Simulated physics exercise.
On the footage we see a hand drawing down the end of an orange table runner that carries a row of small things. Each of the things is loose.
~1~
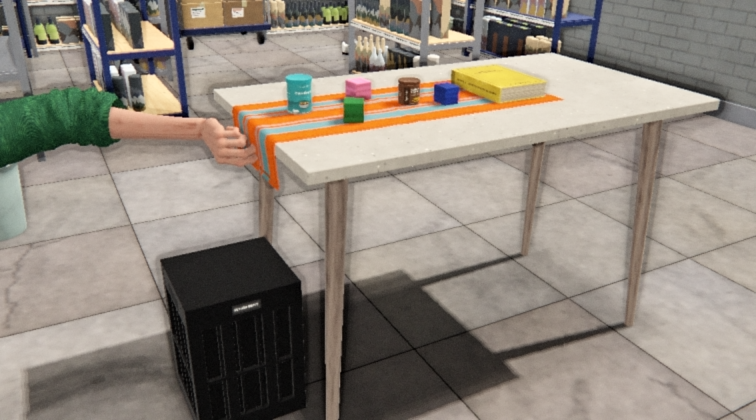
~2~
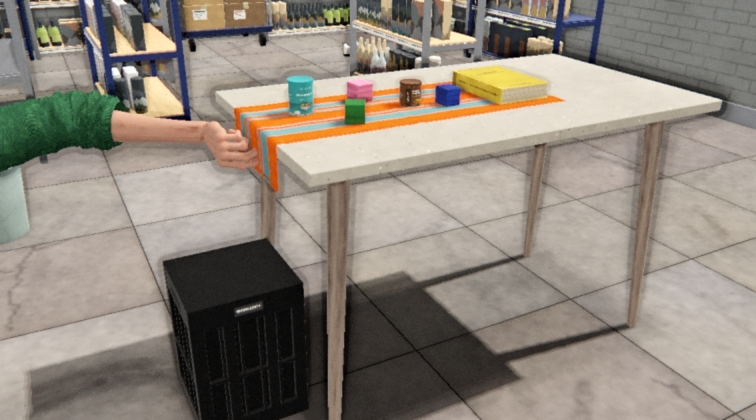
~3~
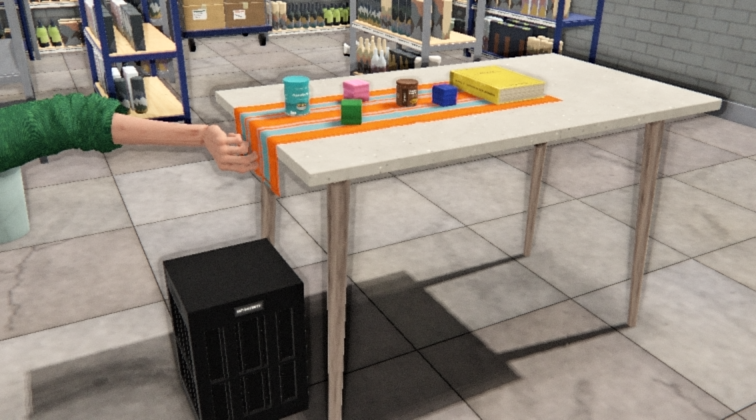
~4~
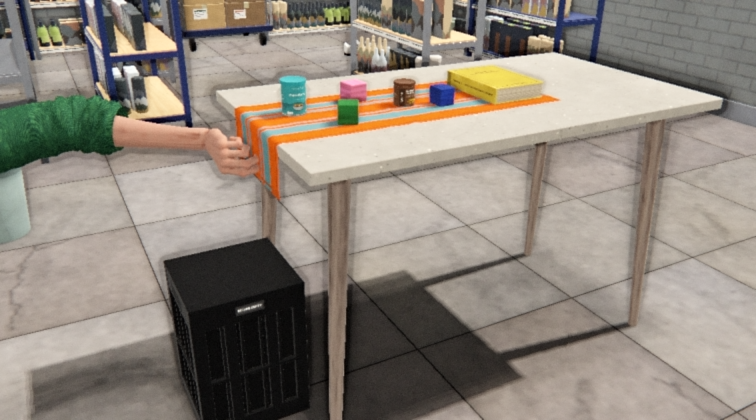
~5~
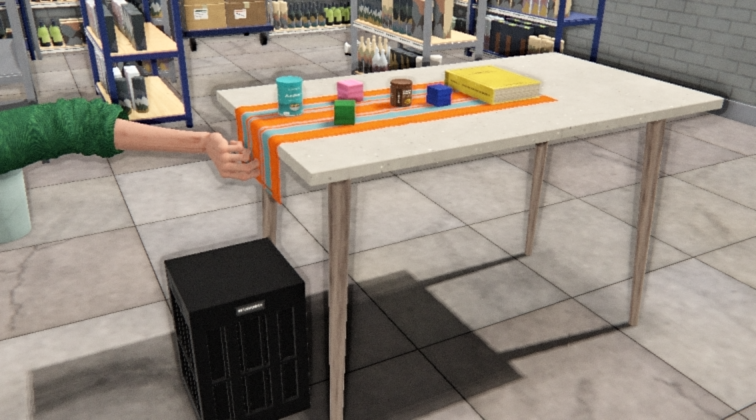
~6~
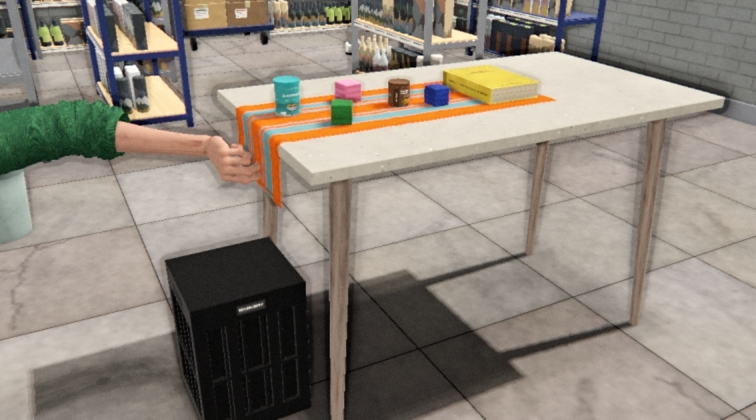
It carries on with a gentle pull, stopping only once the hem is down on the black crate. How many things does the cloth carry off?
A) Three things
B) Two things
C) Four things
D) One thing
B, two things.
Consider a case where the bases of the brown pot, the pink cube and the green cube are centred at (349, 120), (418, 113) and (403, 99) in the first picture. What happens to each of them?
Outcome: The brown pot is gone, the pink cube is still in place, the green cube is still in place.
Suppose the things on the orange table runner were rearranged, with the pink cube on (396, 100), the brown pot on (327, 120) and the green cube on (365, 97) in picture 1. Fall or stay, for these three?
For the pink cube it's staying, for the brown pot it's falling, for the green cube it's staying.
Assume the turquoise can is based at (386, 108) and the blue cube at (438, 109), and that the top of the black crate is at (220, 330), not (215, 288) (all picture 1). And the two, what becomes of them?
So the turquoise can leaves, and the blue cube stays there.
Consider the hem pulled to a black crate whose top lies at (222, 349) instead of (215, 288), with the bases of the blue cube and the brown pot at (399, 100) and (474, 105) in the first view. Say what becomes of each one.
Blue cube is gone, brown pot stays.
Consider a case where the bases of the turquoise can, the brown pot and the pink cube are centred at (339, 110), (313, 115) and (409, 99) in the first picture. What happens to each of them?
The turquoise can ends up off; the brown pot ends up off; the pink cube stays put.
A little later, hem near (262, 243); turquoise can gone.
Next, hem on the crate; turquoise can and green cube gone.
When it is over, hem on the crate; turquoise can and green cube gone. It carries off two.
